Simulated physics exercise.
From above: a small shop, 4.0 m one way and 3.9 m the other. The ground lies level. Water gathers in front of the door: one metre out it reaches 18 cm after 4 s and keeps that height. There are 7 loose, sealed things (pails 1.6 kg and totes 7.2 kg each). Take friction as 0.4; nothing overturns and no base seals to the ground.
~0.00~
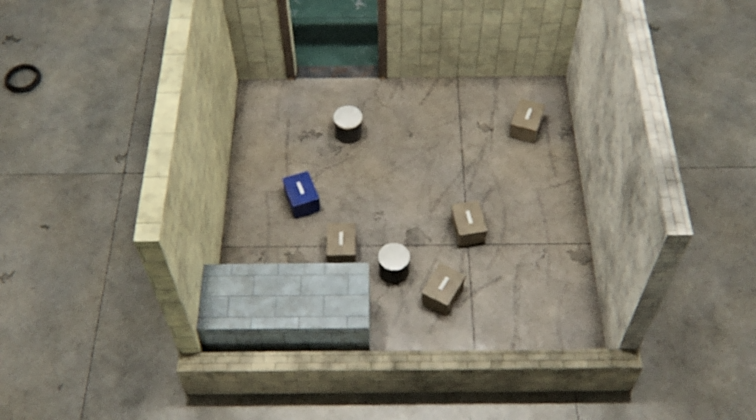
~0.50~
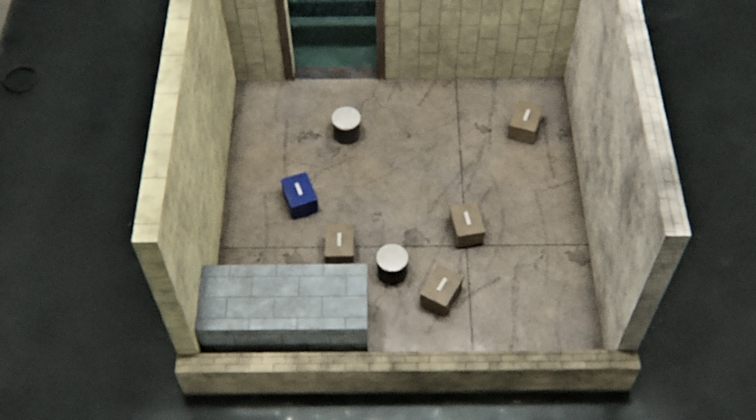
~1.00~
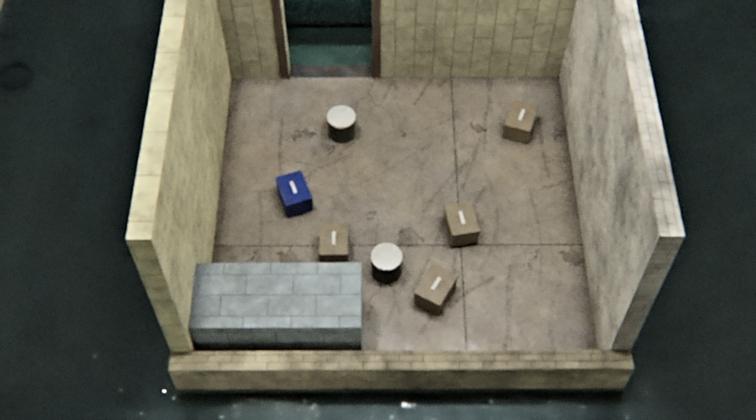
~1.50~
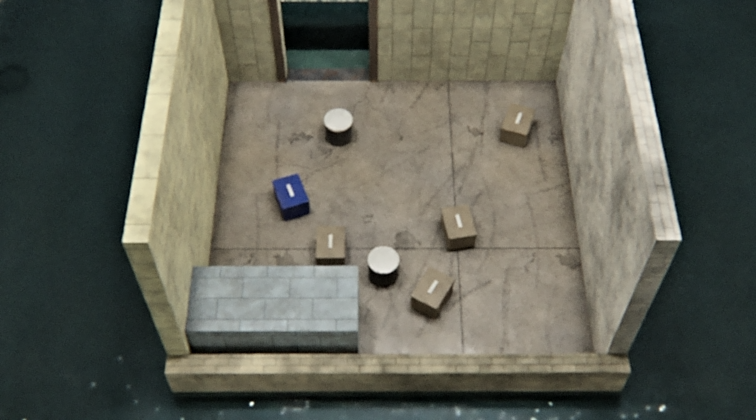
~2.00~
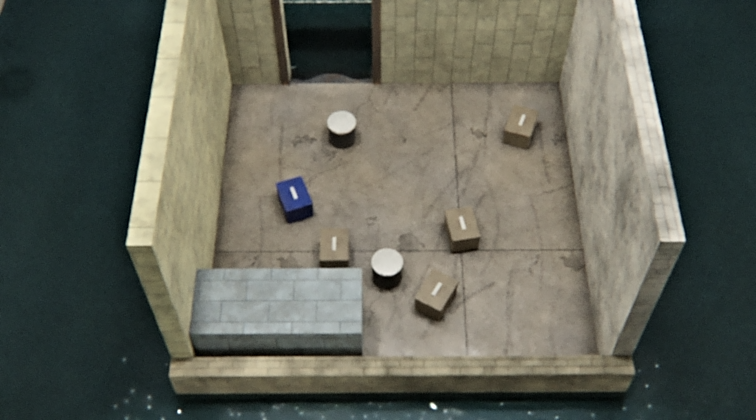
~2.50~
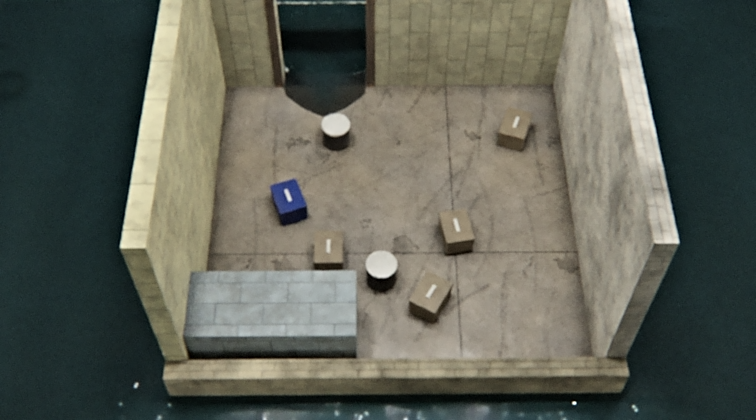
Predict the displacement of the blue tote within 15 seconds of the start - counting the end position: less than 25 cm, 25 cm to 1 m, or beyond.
The blue tote travels far.
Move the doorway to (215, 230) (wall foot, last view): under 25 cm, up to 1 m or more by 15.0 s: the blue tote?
In that case the blue tote travels far.
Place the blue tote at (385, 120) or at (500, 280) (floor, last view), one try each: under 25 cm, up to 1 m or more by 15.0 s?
In turn: It is nudged along; it travels far.
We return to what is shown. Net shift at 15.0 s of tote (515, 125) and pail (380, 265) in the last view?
In turn: 80 cm, 100 cm.
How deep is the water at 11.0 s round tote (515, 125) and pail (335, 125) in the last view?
About 3 and 8 cm.
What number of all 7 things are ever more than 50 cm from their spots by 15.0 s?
That makes 7.
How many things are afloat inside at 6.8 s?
At that moment 3.
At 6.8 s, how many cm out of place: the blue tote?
Roughly 80 cm by then.
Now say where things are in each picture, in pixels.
The first picture shows the blue tote at (301, 188) rests on the ground; water covers 0.0 m2; 0 of 7 have shifted.
The second picture shows the blue tote at (299, 189) rests on the ground; water covers 0.0 m2; 0 of 7 have shifted.
The third picture shows the blue tote at (293, 188), on the bottom; water covers 0.0 m2; 0 of 7 have shifted.
The fourth picture shows the blue tote at (290, 191) rests on the ground; 0.0 m2 under water; 0 of 7 have shifted.
The fifth picture shows the blue tote at (294, 193) rests on the ground; 0.0 m2 under water; 0 of 7 have shifted.
The sixth picture shows the blue tote at (288, 196) rests on the ground; 0.3 m2 under water; 0 of 7 have shifted.
After 3.5 s the blue tote is near (288, 196), 0.0 m from its start, aground; 0 afloat.
After 6.8 s the blue tote is near (257, 255), 0.8 m from its start, afloat; 3 afloat.
After 11.0 s the blue tote is near (361, 281), 1.3 m from its start, afloat; 6 afloat.
After 15.0 s the blue tote is near (436, 348), 2.4 m from its start, afloat; 7 afloat.
